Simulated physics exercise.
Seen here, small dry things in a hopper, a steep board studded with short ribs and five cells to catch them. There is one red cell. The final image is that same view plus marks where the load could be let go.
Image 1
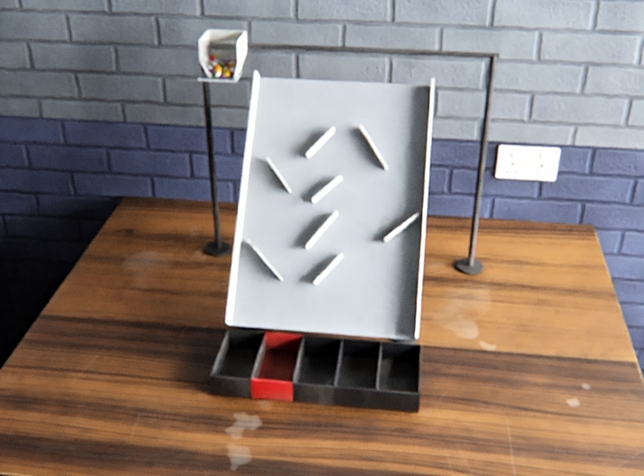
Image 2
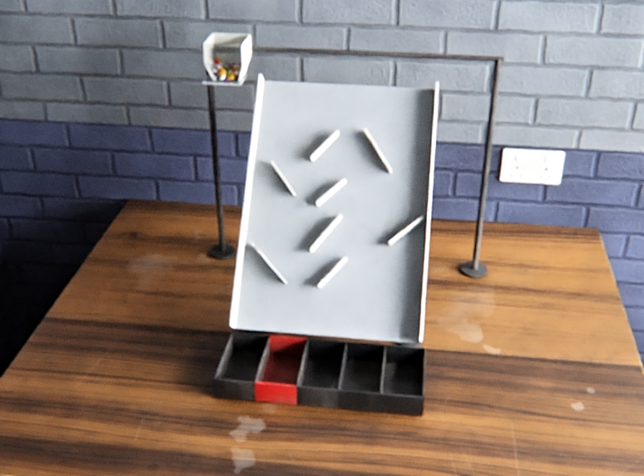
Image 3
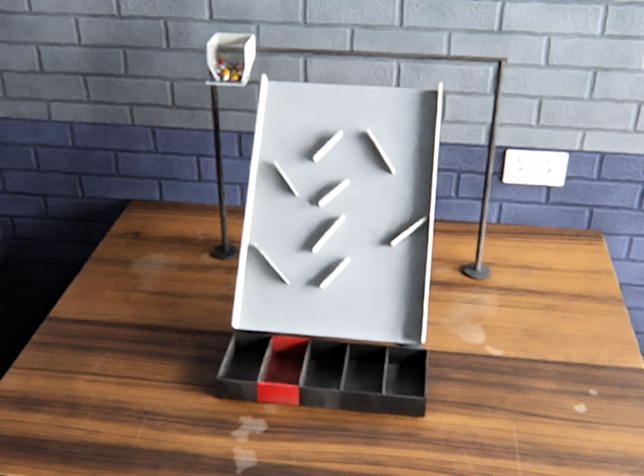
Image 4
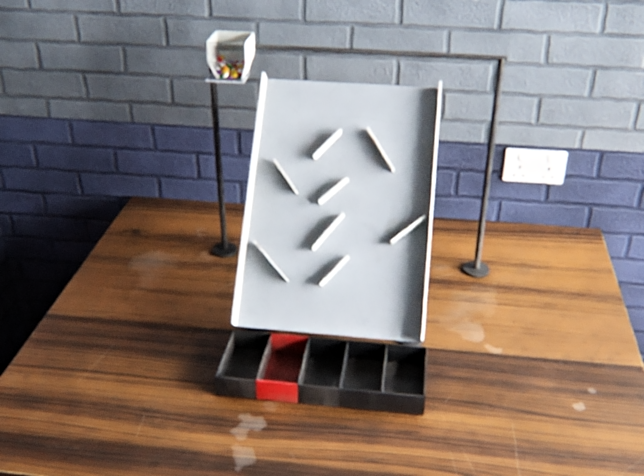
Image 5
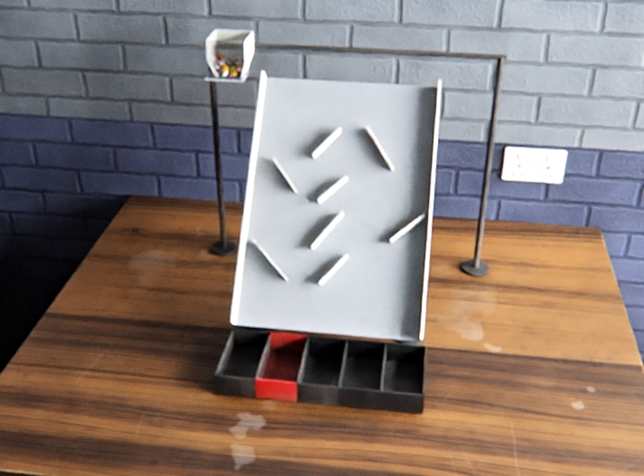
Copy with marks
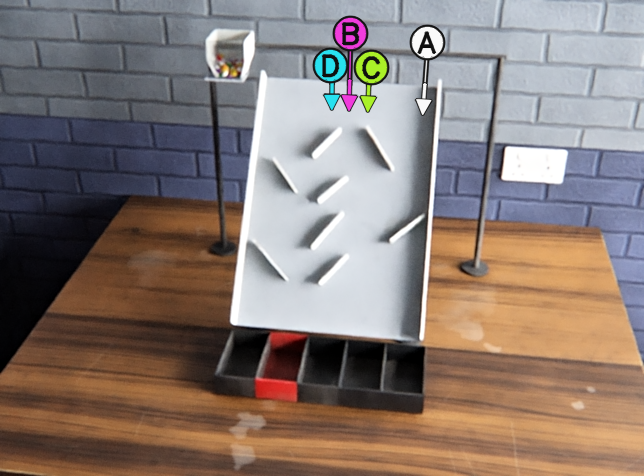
A grey board with white ribs stands still above five cells, one of them red.
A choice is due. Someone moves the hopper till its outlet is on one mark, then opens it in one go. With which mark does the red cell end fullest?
D works best here.
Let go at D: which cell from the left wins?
It is the second one.
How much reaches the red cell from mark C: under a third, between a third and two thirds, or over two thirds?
It is under a third.
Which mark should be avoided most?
That would be A.
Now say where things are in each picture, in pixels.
In the first frame, hopper at (225, 67), jelly beans, door shut.
In the second frame, ribs (311, 157) to (338, 130), (365, 128) to (391, 170), (272, 161) to (294, 192).
In the third frame, ribs (319, 203) to (348, 179), (313, 250) to (344, 214), (392, 244) to (426, 218).
In the fourth frame, ribs (254, 240) to (286, 279), (320, 284) to (348, 255).
In the fifth frame, red cell at (276, 389), number 2 of 5 from the left.
On the marked copy, mark A meets the board at (423, 109); mark B meets the board at (349, 105); mark C meets the board at (367, 106); mark D meets the board at (331, 104).
With A, a small part in the red cell, most in other cells, a small part held on the board.
With B, about a third in the red cell, about two thirds in other cells.
With C, about a quarter in the red cell, about two thirds in other cells, a stray few held on the board, a stray few outside the box.
With D, about two thirds in the red cell, about a third in other cells.
